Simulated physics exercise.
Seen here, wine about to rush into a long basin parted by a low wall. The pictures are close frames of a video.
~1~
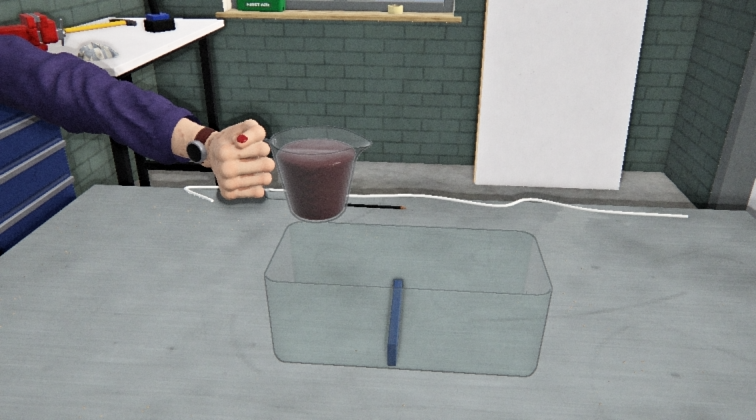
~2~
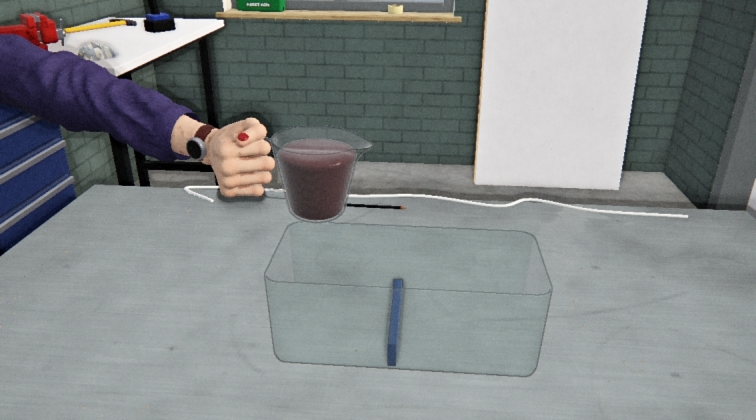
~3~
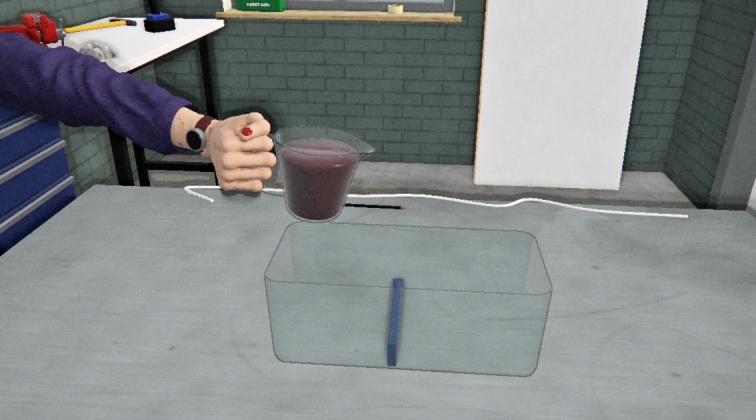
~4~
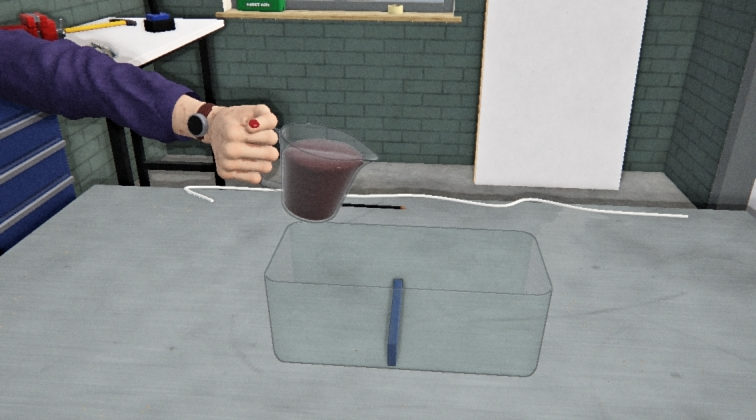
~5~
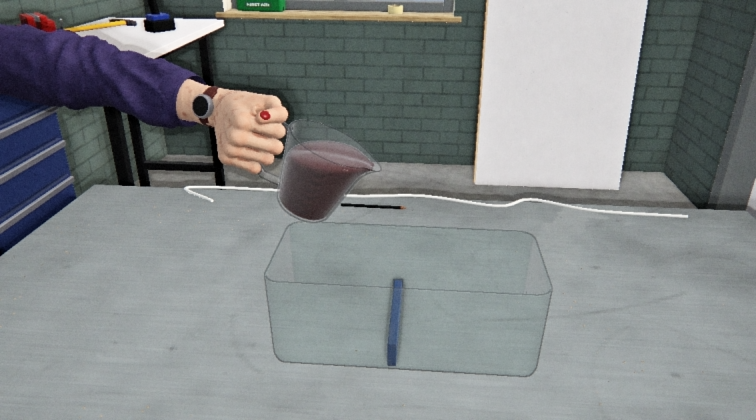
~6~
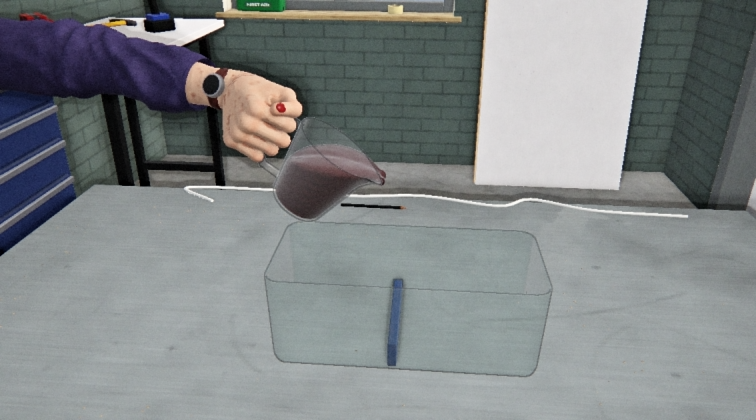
Hand in purple sleeve tilting a clear jug of dark red wine rightward above a clear basin with a low blue divider.
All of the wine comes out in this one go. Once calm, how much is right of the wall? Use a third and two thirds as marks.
The share right of the wall is from a third to two thirds.
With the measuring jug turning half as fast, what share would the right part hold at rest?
It comes to 75 per cent or so.
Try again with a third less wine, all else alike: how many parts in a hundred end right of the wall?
It comes to 30 per cent or so.
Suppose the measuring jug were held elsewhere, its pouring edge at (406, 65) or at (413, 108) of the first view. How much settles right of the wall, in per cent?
The first gives 90 %, the second 90 %.
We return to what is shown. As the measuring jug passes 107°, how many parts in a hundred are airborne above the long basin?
Close to 20 per cent.
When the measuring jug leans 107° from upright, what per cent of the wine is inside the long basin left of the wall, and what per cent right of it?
Near 10 on the left, 40 on the right.
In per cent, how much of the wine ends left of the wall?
It comes to 50 per cent or so.
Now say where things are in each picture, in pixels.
Tilt 0°; pouring edge (372, 143); surface from (278, 148) to (357, 151); the long basin's rim runs from (277, 250) to (543, 262); the wall's top is at (395, 310), in the first picture.
Tilt 2°; pouring edge (373, 144); surface from (279, 148) to (357, 152), in the second picture.
Tilt 7°; pouring edge (376, 149); surface from (282, 146) to (360, 154), in the third picture.
Tilt 14°; pouring edge (380, 158); surface from (285, 147) to (365, 156), in the fourth picture.
Tilt 25°; pouring edge (382, 169); surface from (288, 150) to (375, 160), in the fifth picture.
Tilt 37°; pouring edge (383, 182); surface from (286, 160) to (377, 173); 3 per cent is over the edge, in the sixth picture.
A moment on, the measuring jug is tipped right over and 28 per cent is still to pour, 12 is left of the wall and 39 right of it.
Next, the measuring jug is tipped right over and 1 per cent is still to pour, 48 is left of the wall and 50 right of it.
Then the measuring jug is tipped right over and 0 per cent is still to pour, 48 is left of the wall and 51 right of it.
Later the measuring jug is tipped right over and 0 per cent is still to pour, 48 is left of the wall and 51 right of it.
Finally, 48 per cent lies left of the wall, 51 right of it and 1 outside.
